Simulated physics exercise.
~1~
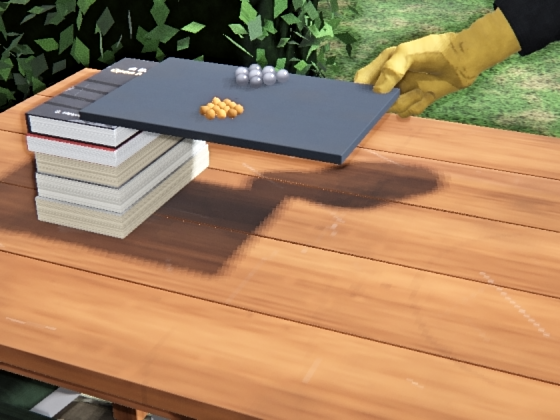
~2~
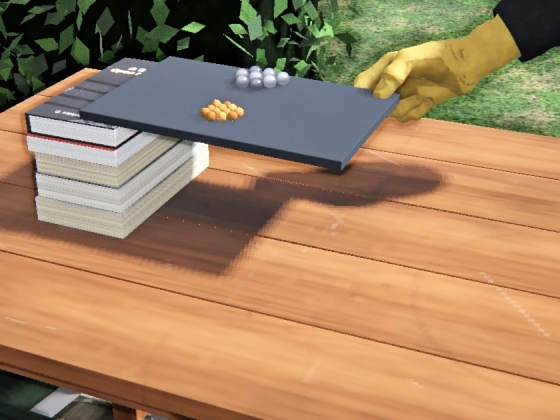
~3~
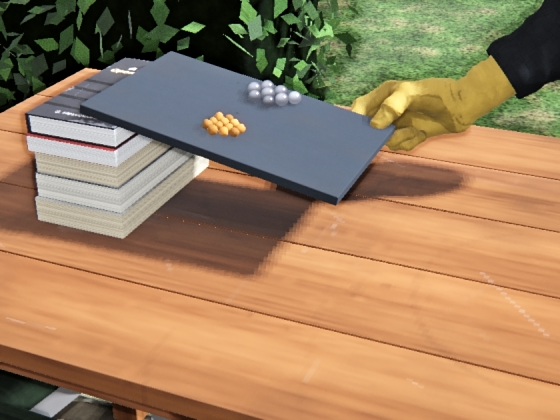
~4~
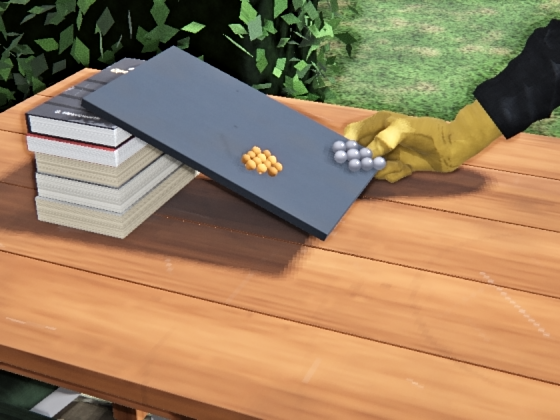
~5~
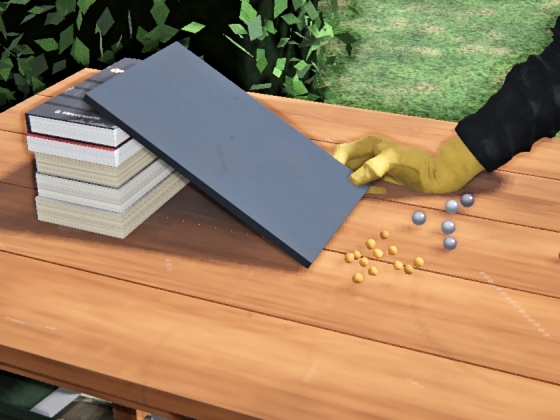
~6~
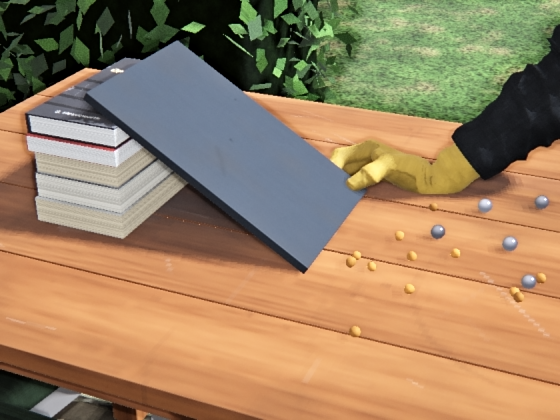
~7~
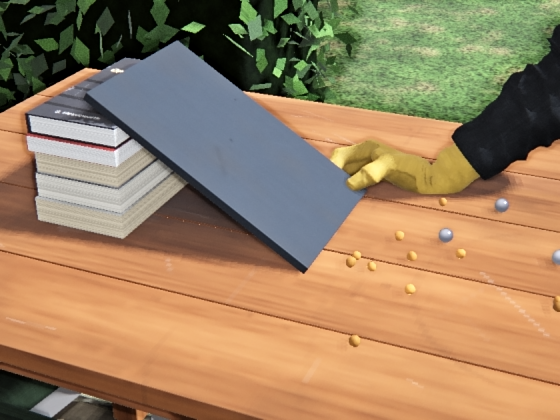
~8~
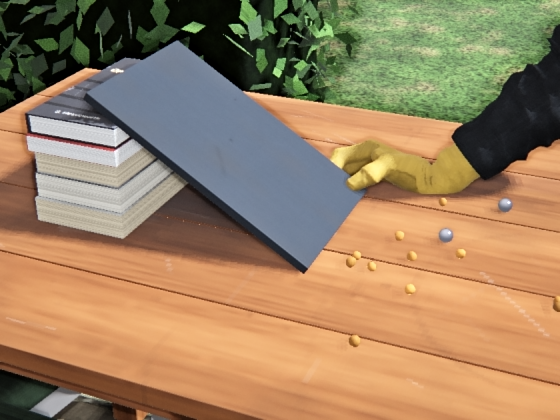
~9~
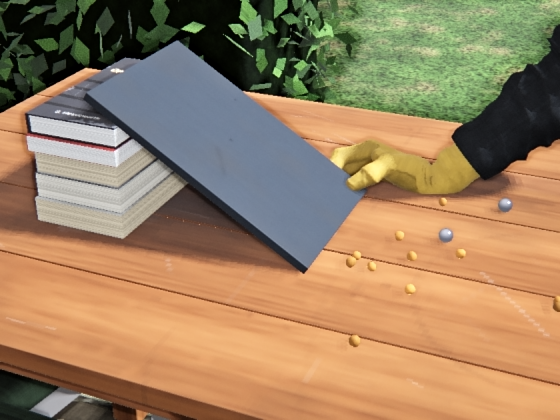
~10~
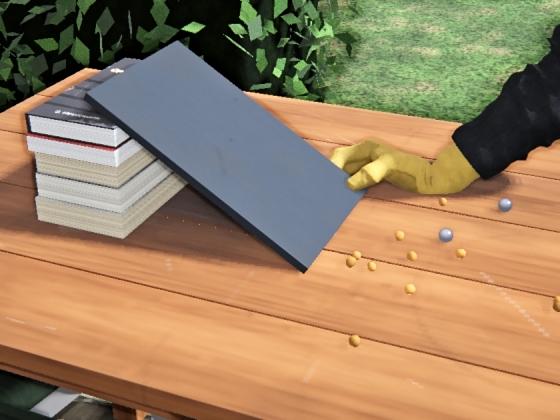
To begin with, a yellow-gloved hand holds up the right end of a dark board whose other end rests on a stack of books on a wooden table, with small orange balls in front and larger silvery balls behind. The hand lowers its end, and the board begins to slope. Both groups slide down toward the low edge, then spill onto the table as the board comes to rest on it. The balls scatter rightward, the silvery ones running farther. Finally, the orange balls lie spread near the board, while only two silvery ones remain in view.
